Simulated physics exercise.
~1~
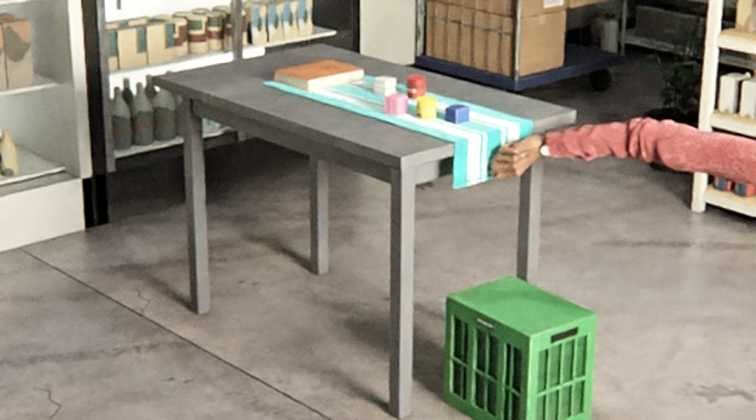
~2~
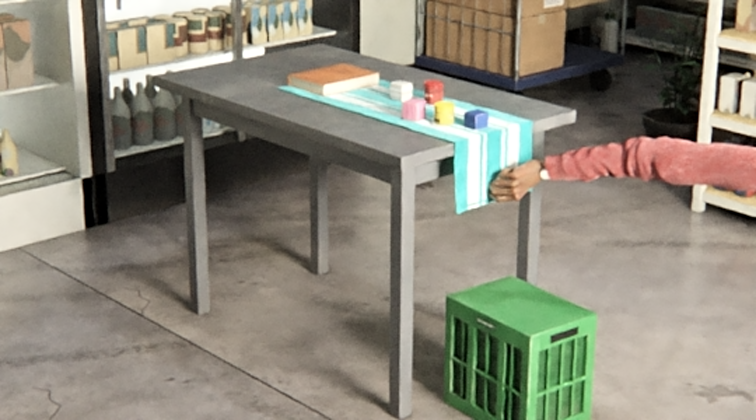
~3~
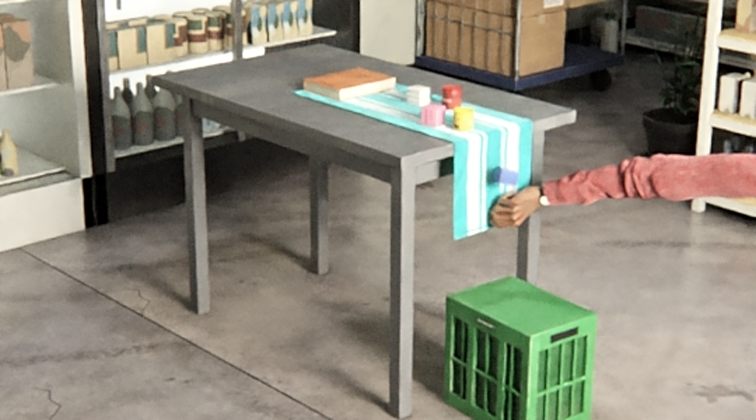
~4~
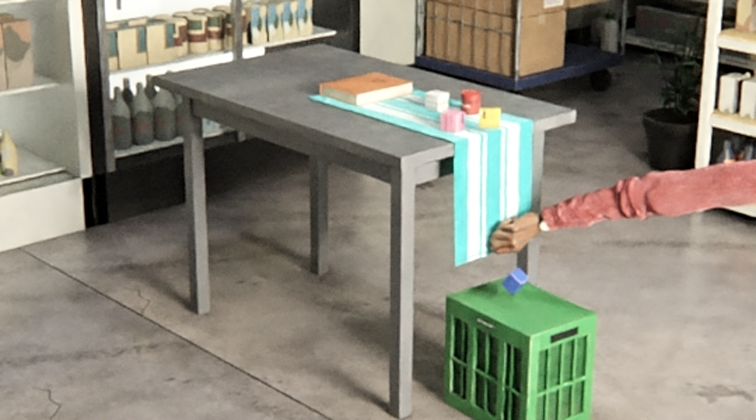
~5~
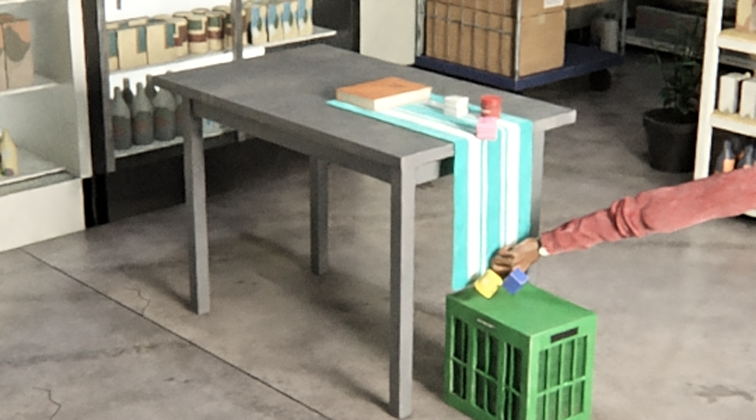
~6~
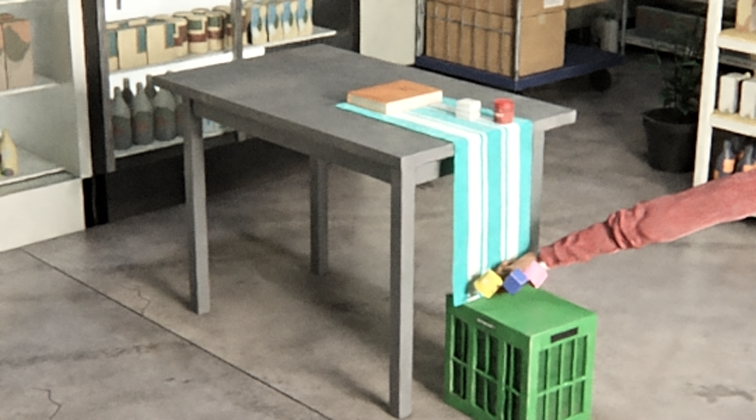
In a storeroom, a hand pulled a striped turquoise cloth down over the end of a gray table, and a blue cube, then a yellow piece, then a pink one dropped onto the green crate, while the white and red ones stayed on top.
